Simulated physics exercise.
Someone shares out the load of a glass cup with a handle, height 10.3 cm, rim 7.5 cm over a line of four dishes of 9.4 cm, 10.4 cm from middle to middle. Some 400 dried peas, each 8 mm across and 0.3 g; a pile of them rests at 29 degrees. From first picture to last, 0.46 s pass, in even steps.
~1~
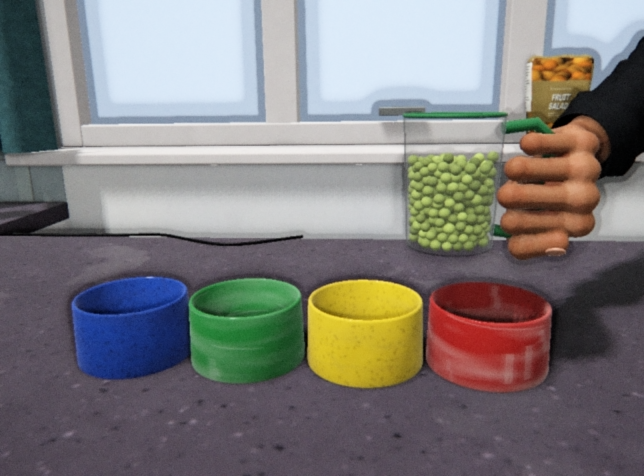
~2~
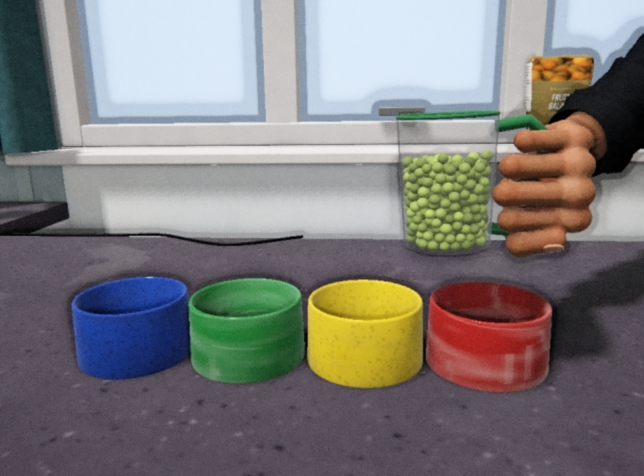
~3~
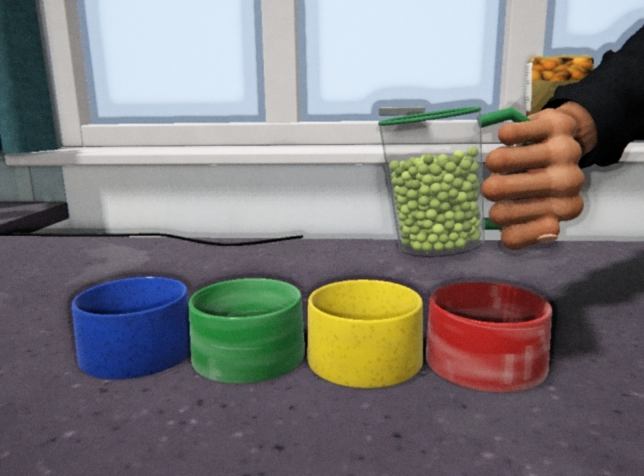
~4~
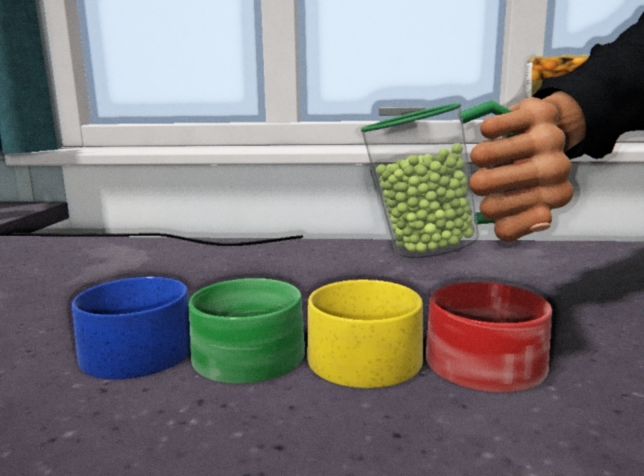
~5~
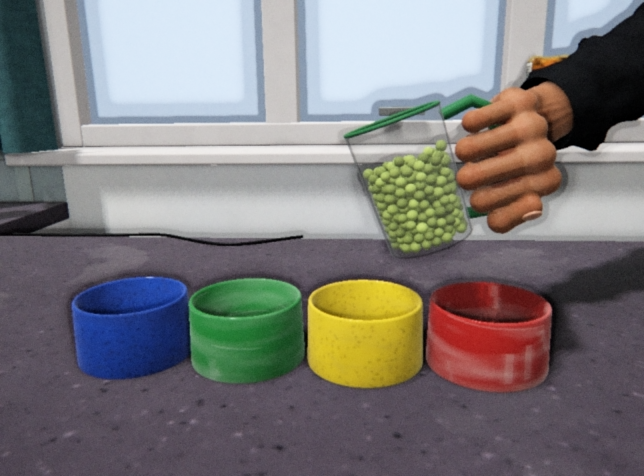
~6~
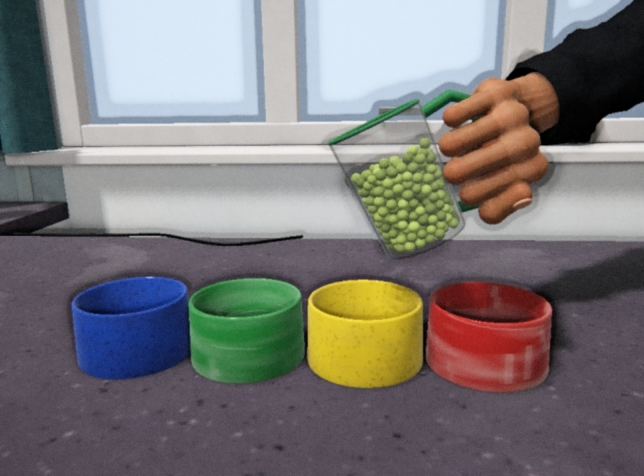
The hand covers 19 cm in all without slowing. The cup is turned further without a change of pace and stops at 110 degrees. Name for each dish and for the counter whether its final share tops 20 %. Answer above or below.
Red dish: Below; blue dish: Above; green dish: Below; yellow dish: Below; on the counter: Below.
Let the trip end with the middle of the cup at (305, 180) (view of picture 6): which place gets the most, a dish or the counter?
Most goes to: Green.
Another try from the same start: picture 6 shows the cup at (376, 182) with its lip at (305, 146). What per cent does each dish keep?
Red 0; blue 100; green 0; yellow 0.
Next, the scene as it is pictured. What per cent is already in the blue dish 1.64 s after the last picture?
About 70 per cent by then.
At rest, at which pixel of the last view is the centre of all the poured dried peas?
Around (136, 325).
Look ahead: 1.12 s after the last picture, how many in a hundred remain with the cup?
About 100 per cent.
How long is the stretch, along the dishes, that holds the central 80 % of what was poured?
Roughly 6 cm.
Then, 0.67 s after the last picture, tilt 68 degrees; cup holds 100 %.
Then, 1.12 s after the last picture, tilt 96 degrees; cup holds 100 %.
Then, 1.64 s after the last picture, tilt 110 degrees; cup holds 25 %, blue 70 %.
In the end, red 0 %, blue 100 %, green 0 %, yellow 0 %, counter 0 %.
